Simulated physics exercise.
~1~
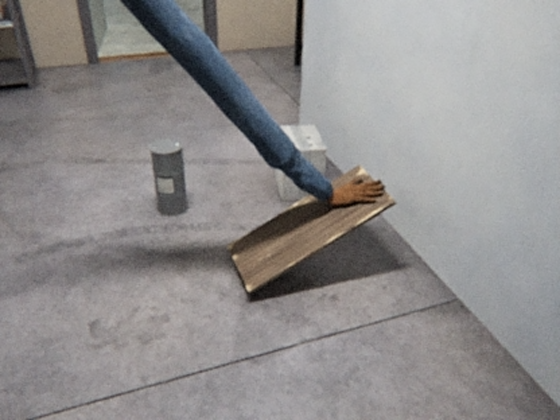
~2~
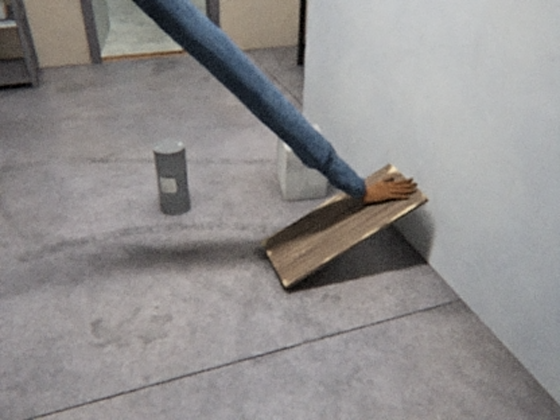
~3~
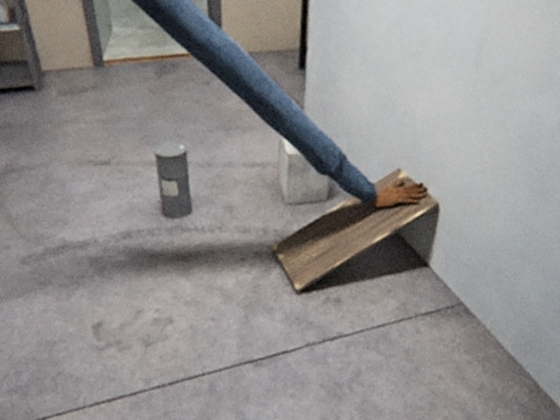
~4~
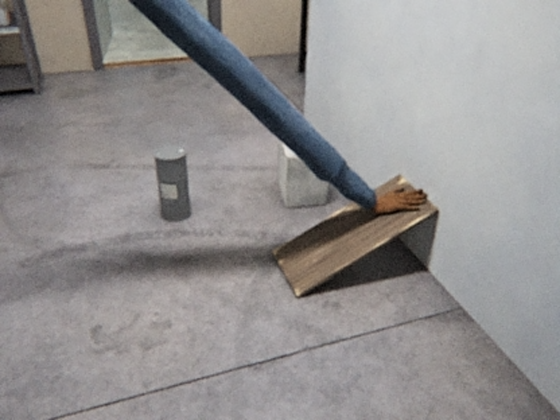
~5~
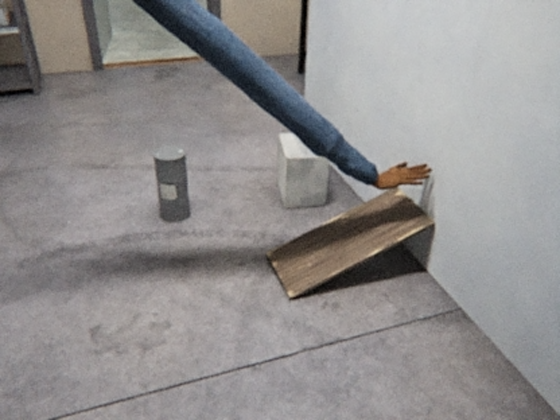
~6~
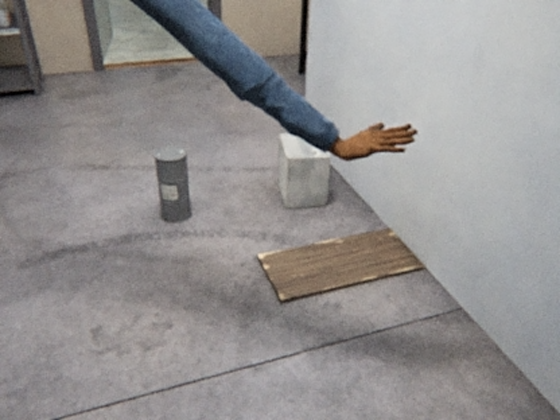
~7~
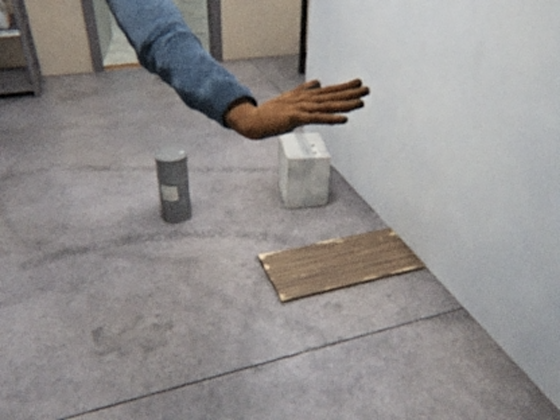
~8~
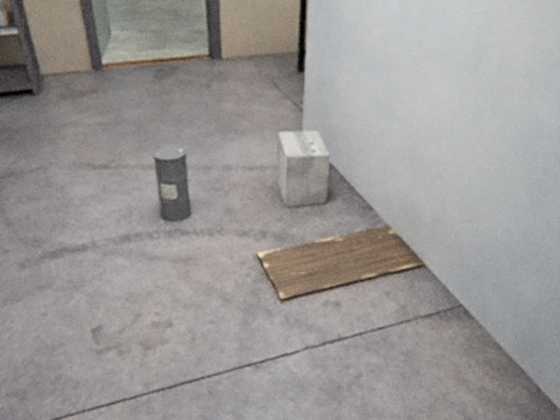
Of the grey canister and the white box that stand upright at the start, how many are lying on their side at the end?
None of them are lying on their side, as both the grey canister and the white box are still standing upright at the end.
